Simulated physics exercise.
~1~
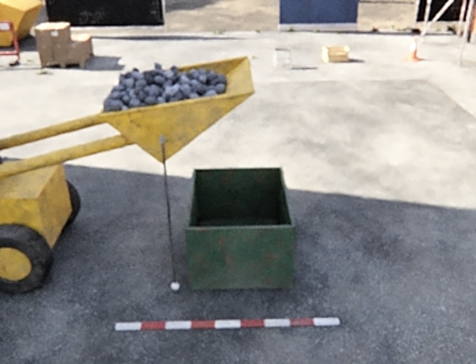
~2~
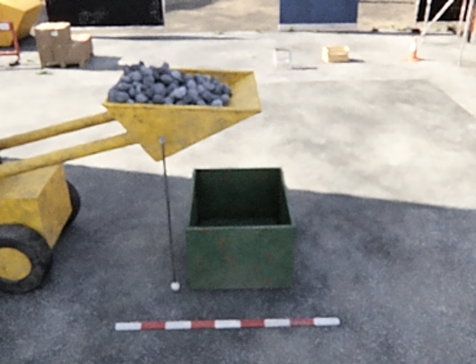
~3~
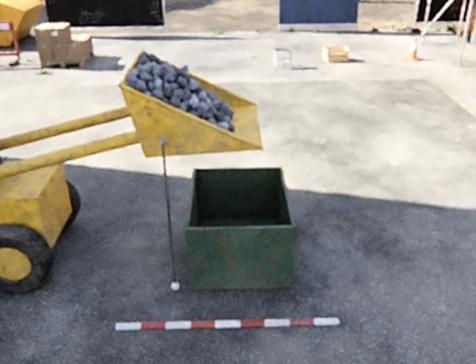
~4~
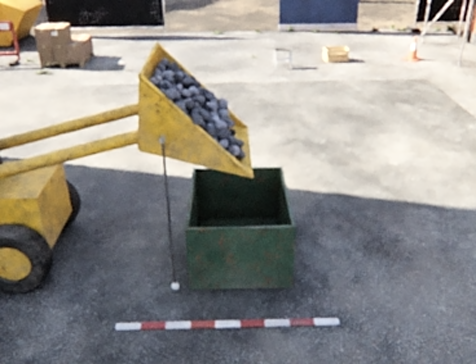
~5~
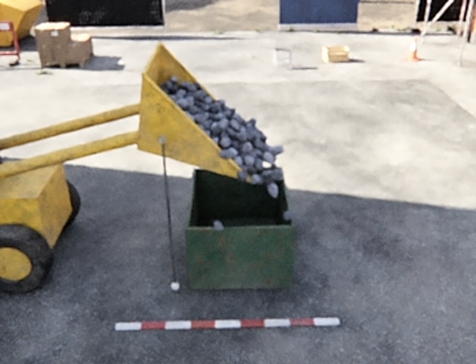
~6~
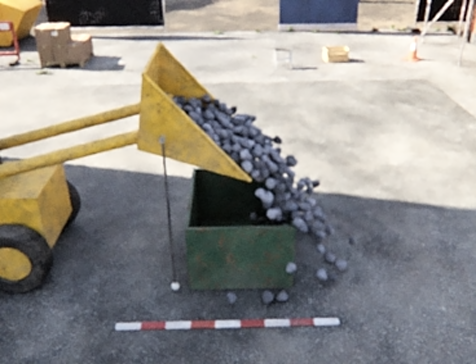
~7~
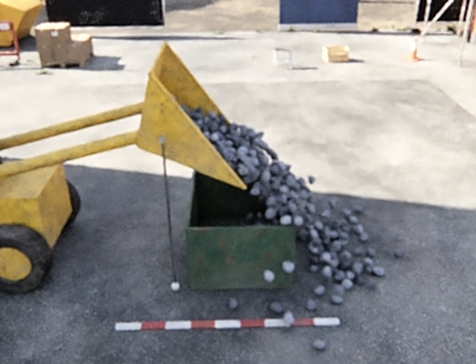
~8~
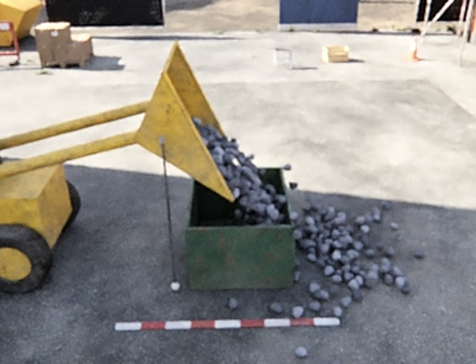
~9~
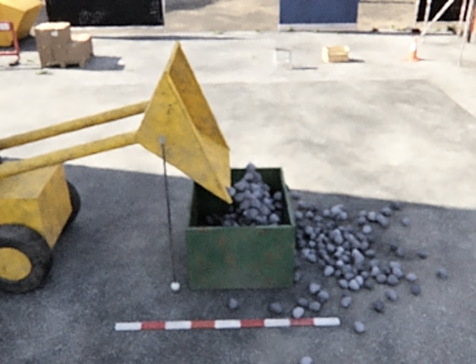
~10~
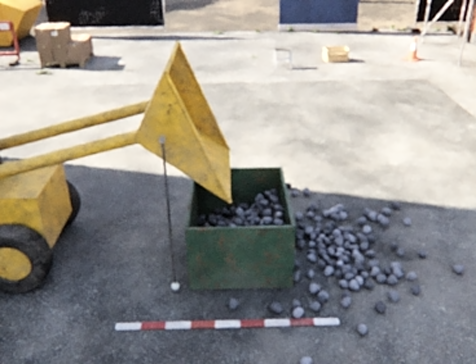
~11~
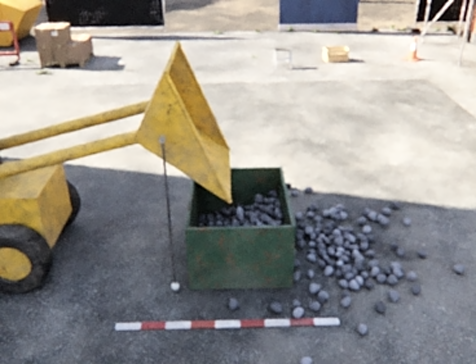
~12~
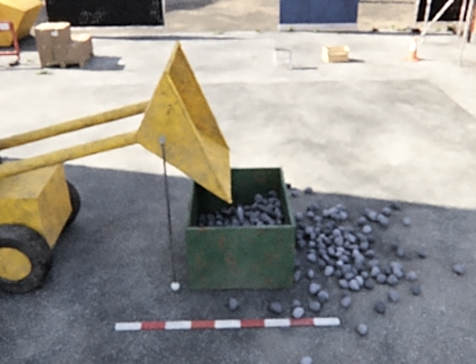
A yellow loader's raised bucket, heaped with grey stones, tipped forward over a green bin, paused partway as stones poured out and overshot the right side, then tipped further until empty, leaving most of them in the bin and the rest scattered on the ground.
